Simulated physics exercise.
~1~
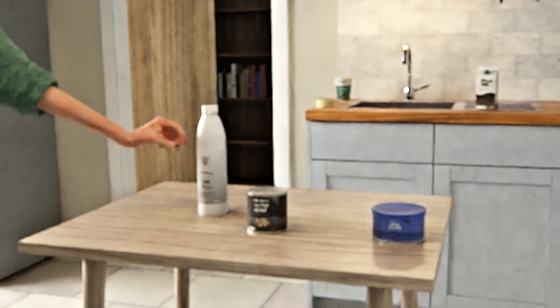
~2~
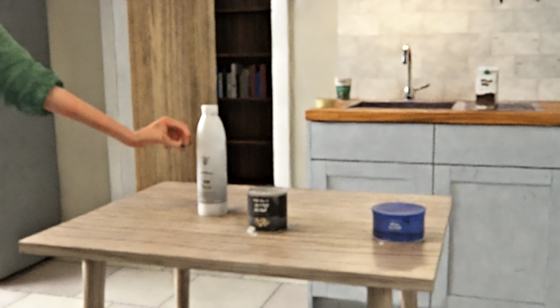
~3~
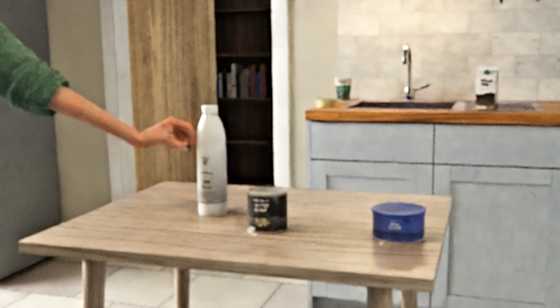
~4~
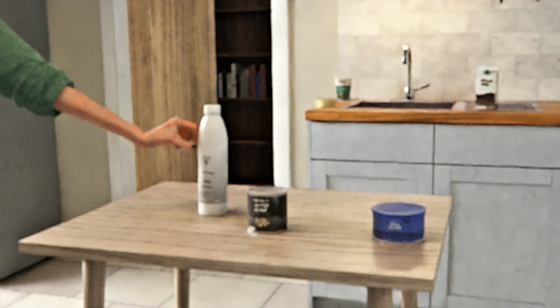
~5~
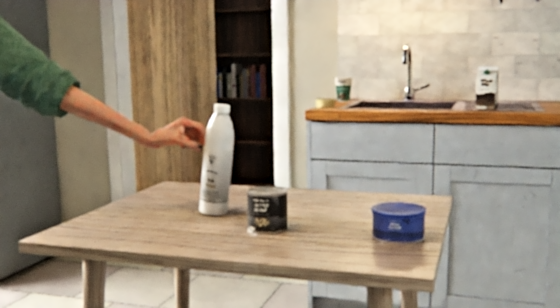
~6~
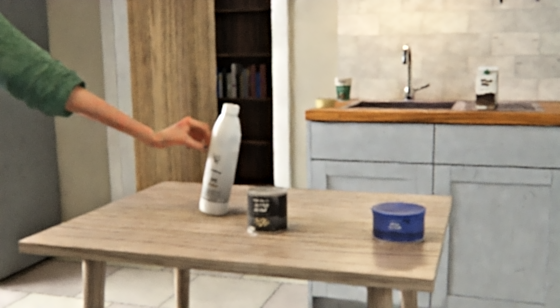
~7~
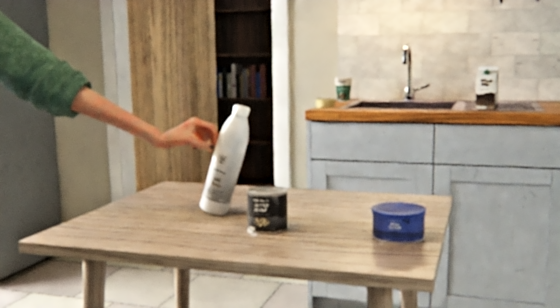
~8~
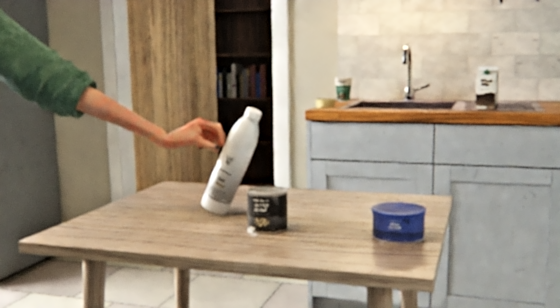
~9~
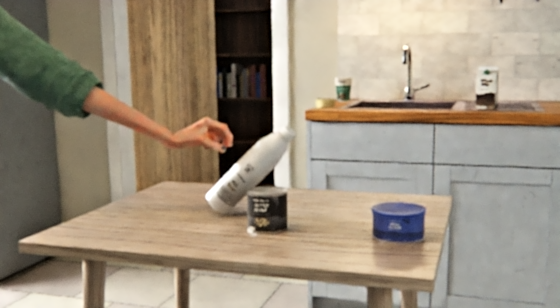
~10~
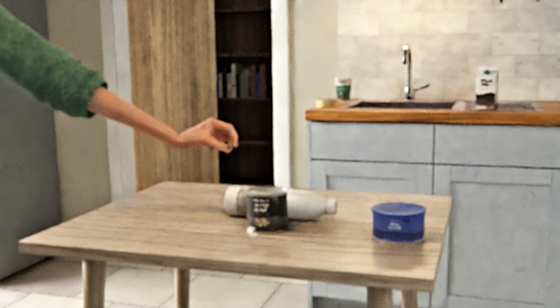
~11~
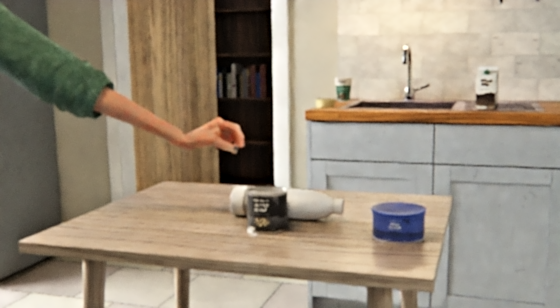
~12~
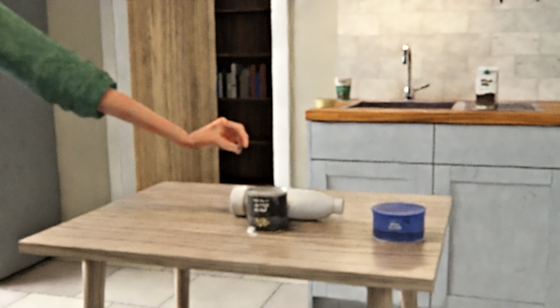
A hand pushes a white bottle rightward until it topples onto its side behind a black tin.
